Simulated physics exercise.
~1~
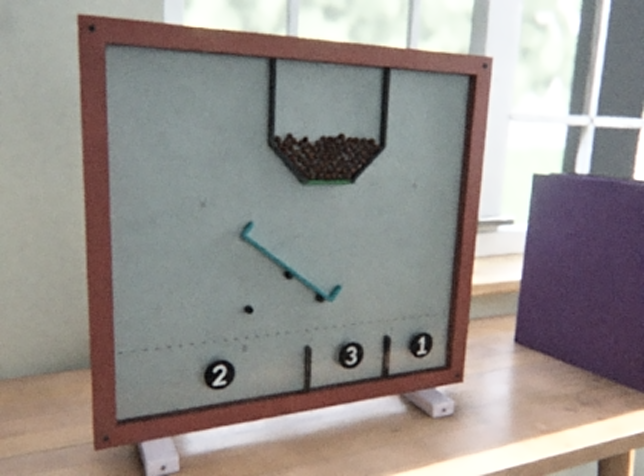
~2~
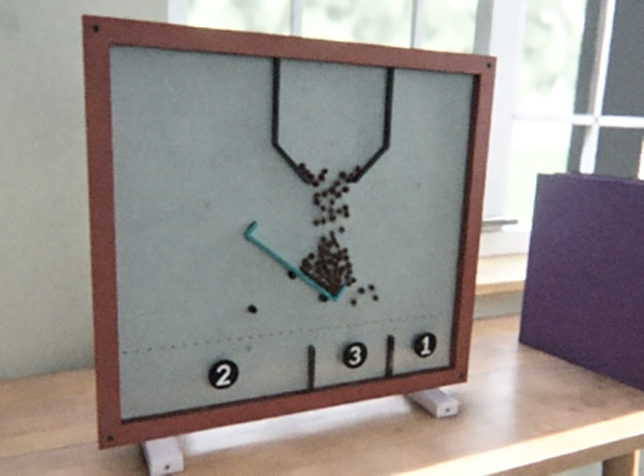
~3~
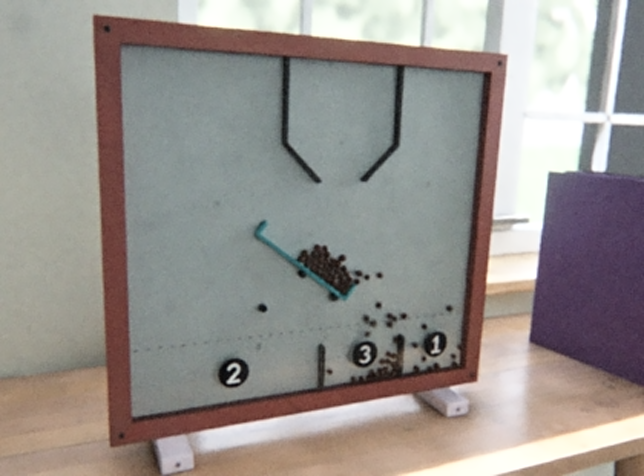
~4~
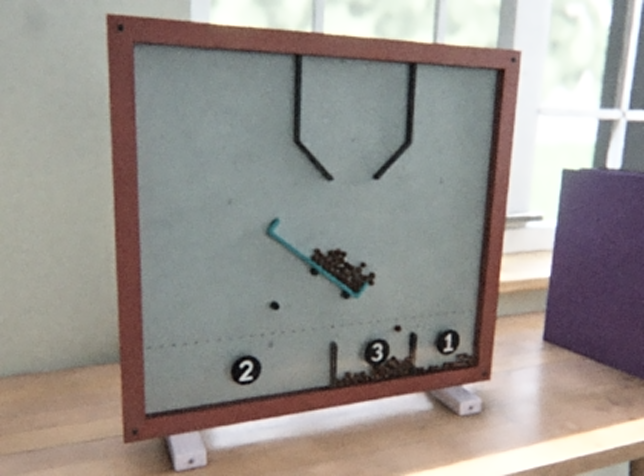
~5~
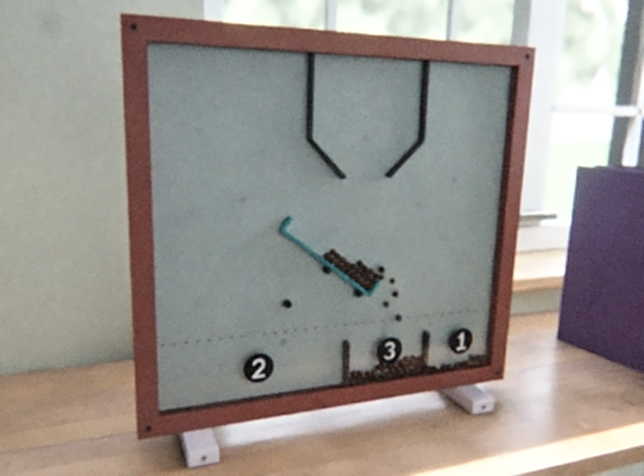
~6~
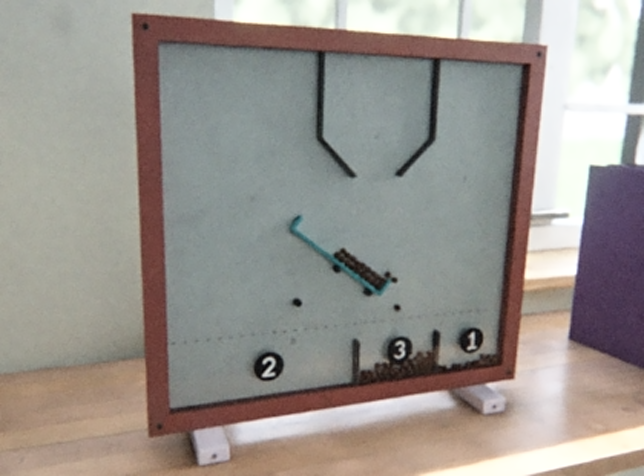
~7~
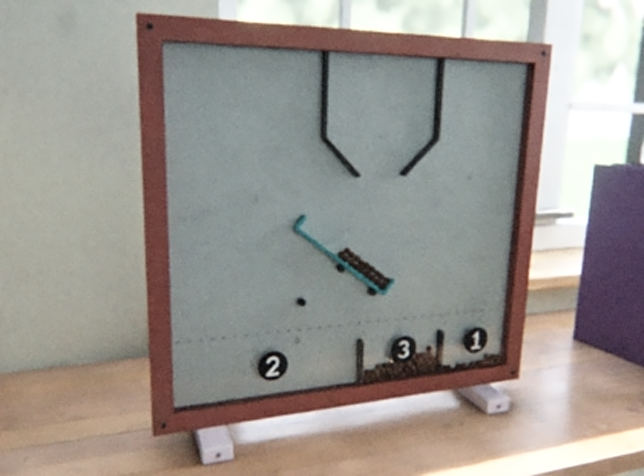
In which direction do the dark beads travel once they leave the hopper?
They move down, dropping onto the sloping turquoise bar, and many carry on into the bins below.
A reddish-brown framed case with a pale grey-blue back stands on a wooden table, seen from the front at a slight angle, with a window behind and a purple box to the right. Dark beads fill a black hopper near the top, above a sloping turquoise bar and three numbered bins. The beads drop through the opened hopper and heap on the bar. Many spill off its lower right end into the middle and right bins as the view shifts. Finally, the middle bin holds the most, the left bin stays empty, and some beads remain on the bar.
